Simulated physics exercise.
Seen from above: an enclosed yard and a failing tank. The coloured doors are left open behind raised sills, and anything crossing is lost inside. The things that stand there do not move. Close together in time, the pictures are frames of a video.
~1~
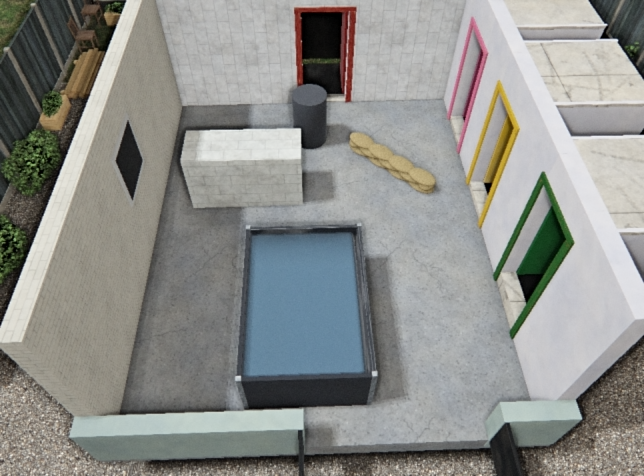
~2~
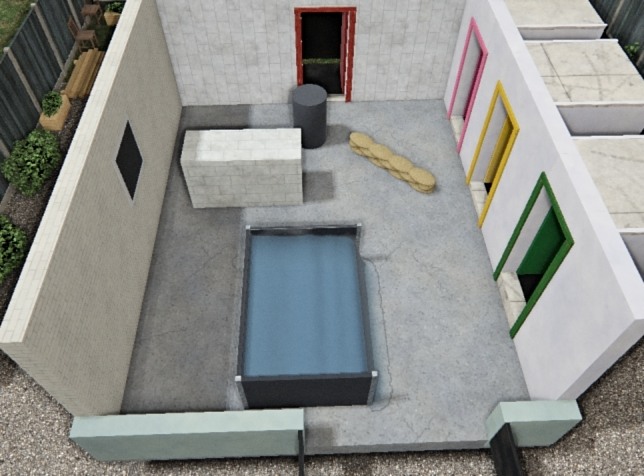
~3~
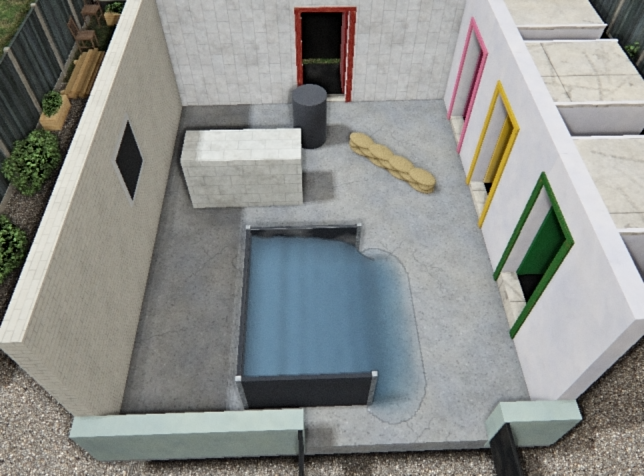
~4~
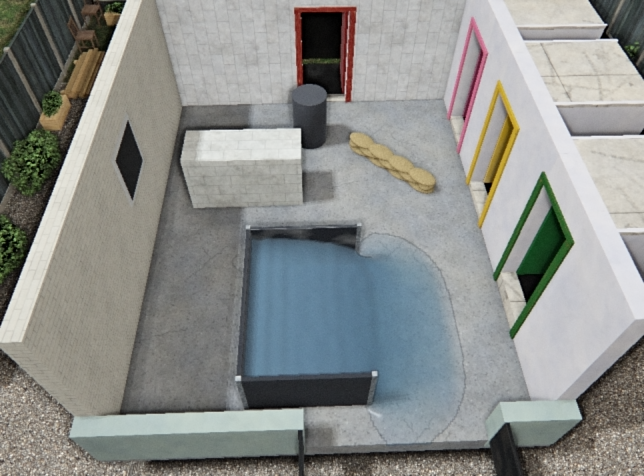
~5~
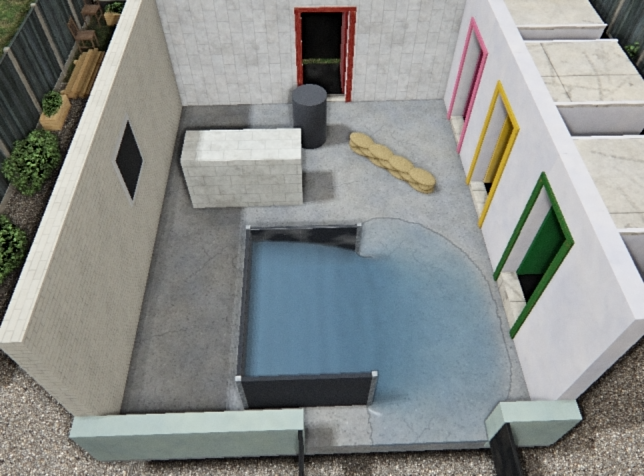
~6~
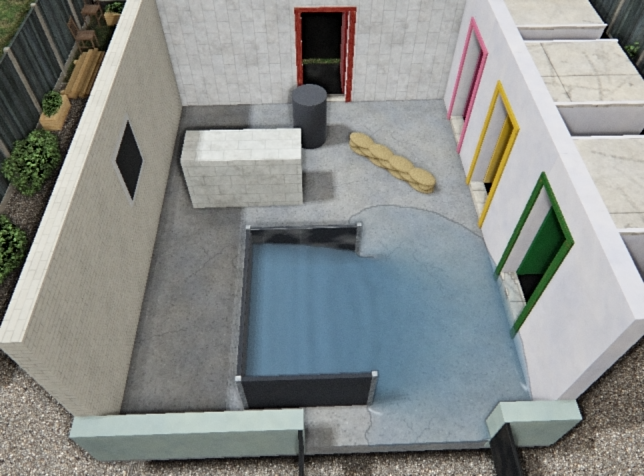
In a walled yard with pink, yellow, green and red doorways, a tank of still water gave way on its right side, and water poured out, spreading widely across the floor to the right-hand wall.
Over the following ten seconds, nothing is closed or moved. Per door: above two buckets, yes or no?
Yellow door yes. Pink door no. Green door yes. Red door yes.
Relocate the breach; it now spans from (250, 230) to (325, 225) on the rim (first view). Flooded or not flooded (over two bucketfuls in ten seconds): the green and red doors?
Check - green: Comes out below; red: Comes out above.
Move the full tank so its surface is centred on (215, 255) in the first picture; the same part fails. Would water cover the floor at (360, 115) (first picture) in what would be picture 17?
My call for that spot: Not reached.
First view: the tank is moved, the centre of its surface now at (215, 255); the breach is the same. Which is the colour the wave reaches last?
That would be the red-painted one.
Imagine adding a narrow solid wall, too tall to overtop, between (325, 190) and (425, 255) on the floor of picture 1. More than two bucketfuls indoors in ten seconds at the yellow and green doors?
Note: Yellow stays within; green exceeds.
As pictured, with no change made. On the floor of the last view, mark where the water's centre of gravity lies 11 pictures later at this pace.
Roughly (417, 302).
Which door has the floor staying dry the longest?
That would be the red door.
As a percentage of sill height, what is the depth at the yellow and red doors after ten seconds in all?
I reckon it's around 50 and then 190 per cent.
A moment on, water covers 30 % of the floor; the yellow door under two buckets in, the pink door not reached, the green door far over two buckets in, the red door not reached.
Next, water covers 35 % of the floor; the yellow door under two buckets in, the pink door wet at the sill, nothing in, the green door far over two buckets in, the red door not reached.
Then, water covers 50 % of the floor; the yellow door over two buckets in, the pink door wet at the sill, nothing in, the green door far over two buckets in, the red door wet at the sill, nothing in.
Later, water covers 70 % of the floor; the yellow door over two buckets in, the pink door wet at the sill, nothing in, the green door far over two buckets in, the red door under two buckets in.
In the end, water covers 95 % of the floor; the yellow door over two buckets in, the pink door wet at the sill, nothing in, the green door far over two buckets in, the red door over two buckets in.
